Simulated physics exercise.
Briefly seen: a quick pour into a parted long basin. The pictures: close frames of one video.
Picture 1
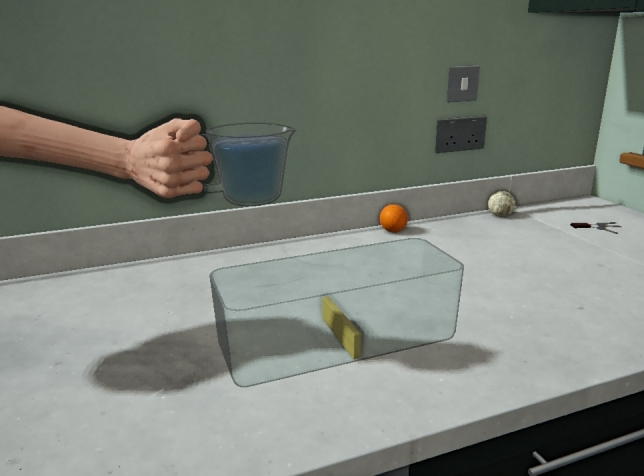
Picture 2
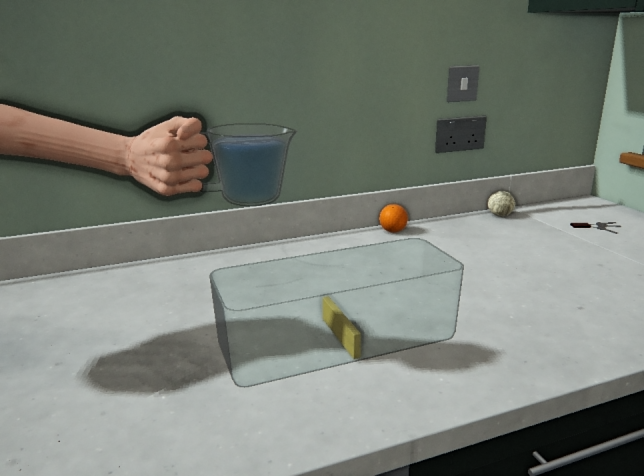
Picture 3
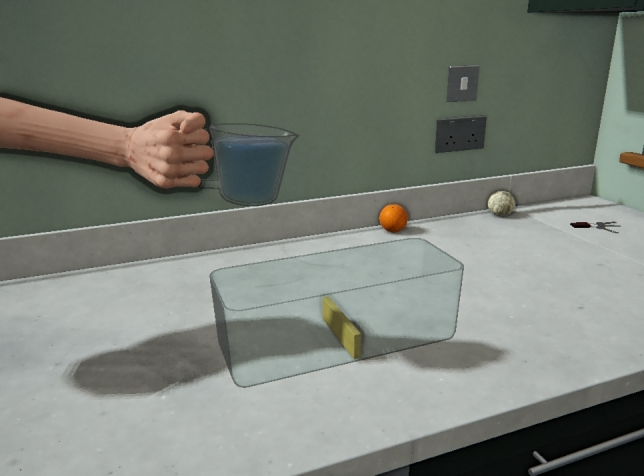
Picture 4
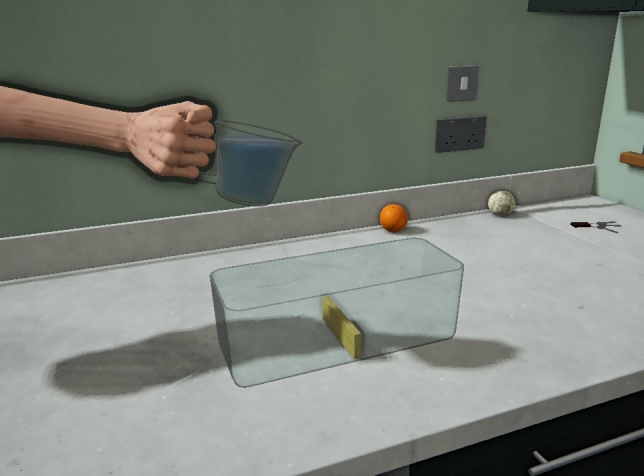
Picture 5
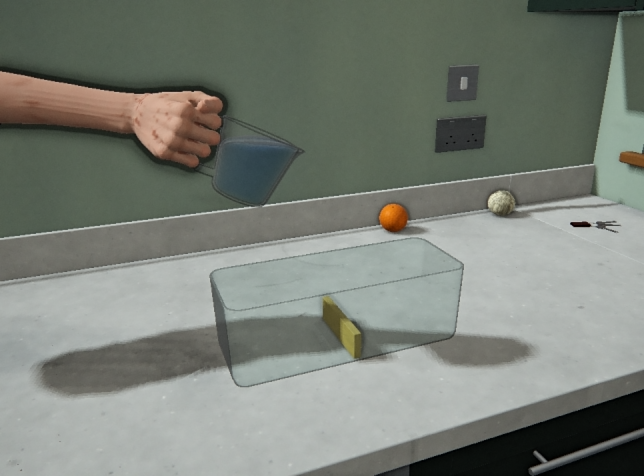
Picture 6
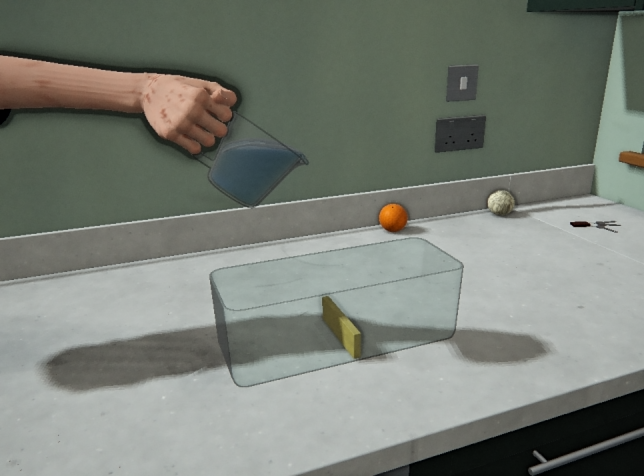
A clear jug of blue liquid, gripped by a hand reaching in from the left, hangs almost upright above a long glass basin with a yellow divider inside. The hand then tips the jug steadily to the right, its spout dipping lower while the liquid shifts toward the spout and the basin stays still.
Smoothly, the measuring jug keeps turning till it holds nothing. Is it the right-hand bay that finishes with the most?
The bigger share just pools up in the left section, I think.
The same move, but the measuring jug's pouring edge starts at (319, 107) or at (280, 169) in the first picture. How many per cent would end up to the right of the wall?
Estimate, in order: 80 and 10 per cent.
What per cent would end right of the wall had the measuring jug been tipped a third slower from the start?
Roughly 50 percent.
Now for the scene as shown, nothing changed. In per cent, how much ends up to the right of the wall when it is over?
About 35 percent.
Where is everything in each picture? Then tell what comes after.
The first frame shows tilt 0°; pouring edge (296, 128); surface from (212, 143) to (284, 137); the long basin's rim runs from (217, 291) to (443, 253); the wall's top is at (340, 315).
The second frame shows tilt 2°; pouring edge (297, 129); surface from (212, 142) to (285, 138).
The third frame shows tilt 7°; pouring edge (299, 134); surface from (214, 141) to (286, 139).
The fourth frame shows tilt 15°; pouring edge (302, 141); surface from (217, 140) to (290, 141).
The fifth frame shows tilt 26°; pouring edge (305, 151); surface from (221, 143) to (296, 144).
The sixth frame shows tilt 38°; pouring edge (305, 163); surface from (216, 158) to (301, 155); 3 per cent is over the edge.
A moment on, the tilt is 109° and 27 per cent is still to pour, 10 is left of the wall and 21 right of it.
Next, the tilt is 116° and 1 per cent is still to pour, 60 is left of the wall and 33 right of it.
Then the tilt is 116° and 0 per cent is still to pour, 61 is left of the wall and 35 right of it.
Later the tilt is 116° and 0 per cent is still to pour, 62 is left of the wall and 35 right of it.
In the end 61 per cent lies left of the wall, 36 right of it and 3 outside.
